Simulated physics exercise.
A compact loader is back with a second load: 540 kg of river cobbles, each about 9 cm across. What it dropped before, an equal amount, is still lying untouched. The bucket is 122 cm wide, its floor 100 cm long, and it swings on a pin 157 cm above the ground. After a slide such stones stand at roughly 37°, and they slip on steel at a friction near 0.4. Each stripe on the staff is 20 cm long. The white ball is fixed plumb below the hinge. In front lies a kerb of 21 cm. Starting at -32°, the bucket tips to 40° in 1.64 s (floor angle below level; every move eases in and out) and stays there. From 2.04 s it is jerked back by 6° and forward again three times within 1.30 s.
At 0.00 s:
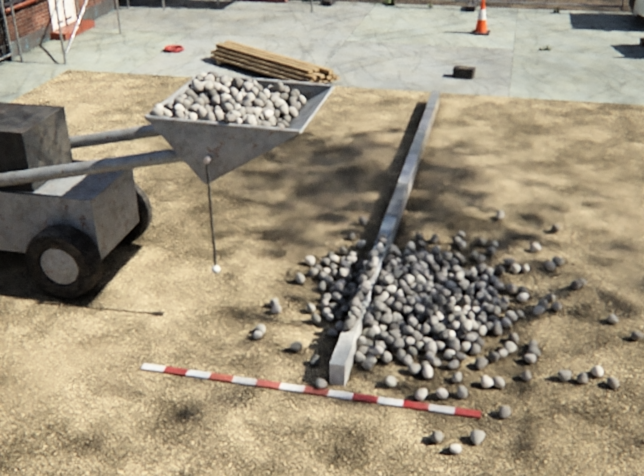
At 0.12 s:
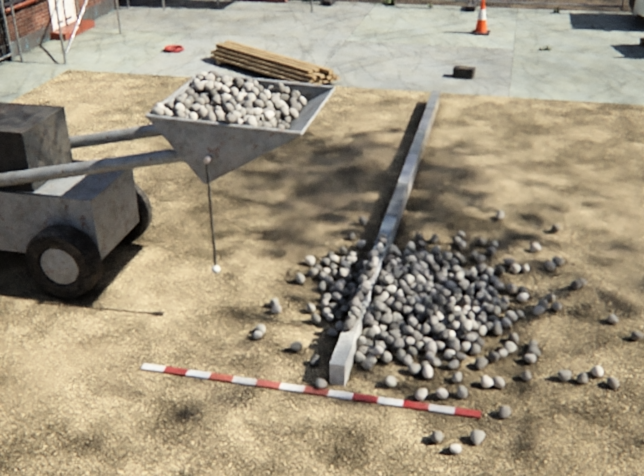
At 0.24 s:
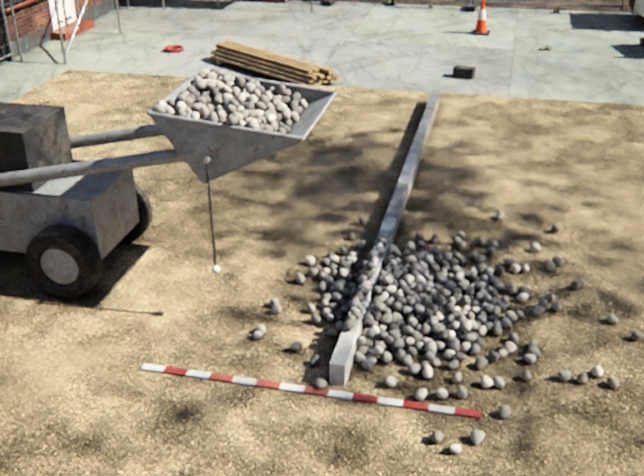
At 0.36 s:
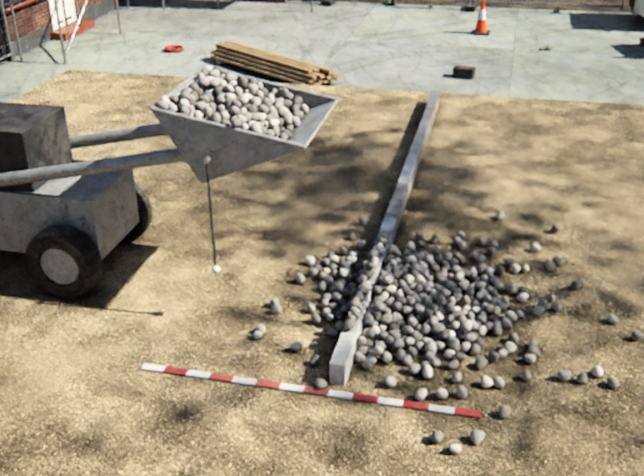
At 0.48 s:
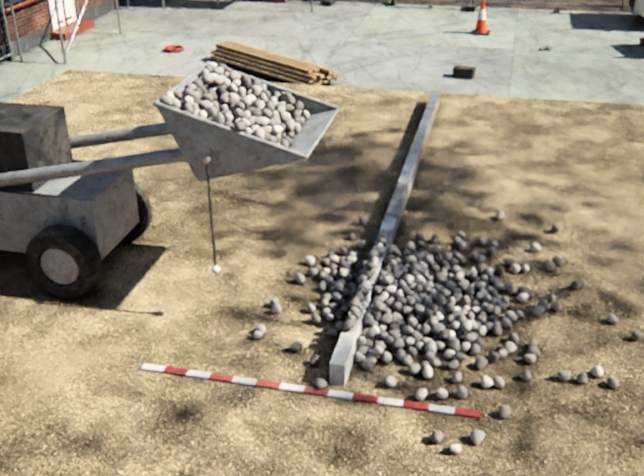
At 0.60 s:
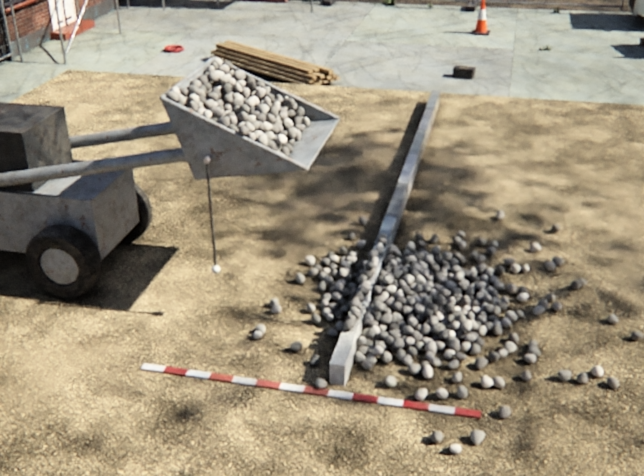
A grey wheeled loader slowly tilting its bucket of rounded stones forward beside a low kerb with stones heaped across it.
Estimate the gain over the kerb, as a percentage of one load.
Roughly 17 per cent of a load more.
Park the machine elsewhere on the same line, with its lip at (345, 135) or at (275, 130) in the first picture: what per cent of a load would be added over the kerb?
Near 70 per cent from the first place, 5 from the second.
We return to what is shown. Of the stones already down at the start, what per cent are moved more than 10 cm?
About 5 per cent.
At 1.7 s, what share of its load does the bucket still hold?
About 35 per cent.
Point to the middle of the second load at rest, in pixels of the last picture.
Around (339, 280).
After 1.2 s the floor is at 29°; in per cent of one load, 97 in the bucket, 19 on this side of the kerb, 84 over the kerb; the foremost stones are at (595, 338).
After 1.7 s the floor is at 40°; in per cent of one load, 35 in the bucket, 81 on this side of the kerb, 84 over the kerb; the foremost stones are at (595, 338).
After 3.8 s the floor is at 40°; in per cent of one load, 0 in the bucket, 99 on this side of the kerb, 101 over the kerb; the foremost stones are at (595, 338).
After 6.6 s the floor is at 40°; in per cent of one load, 0 in the bucket, 99 on this side of the kerb, 101 over the kerb; the foremost stones are at (595, 338). Net gain over the kerb, 17.
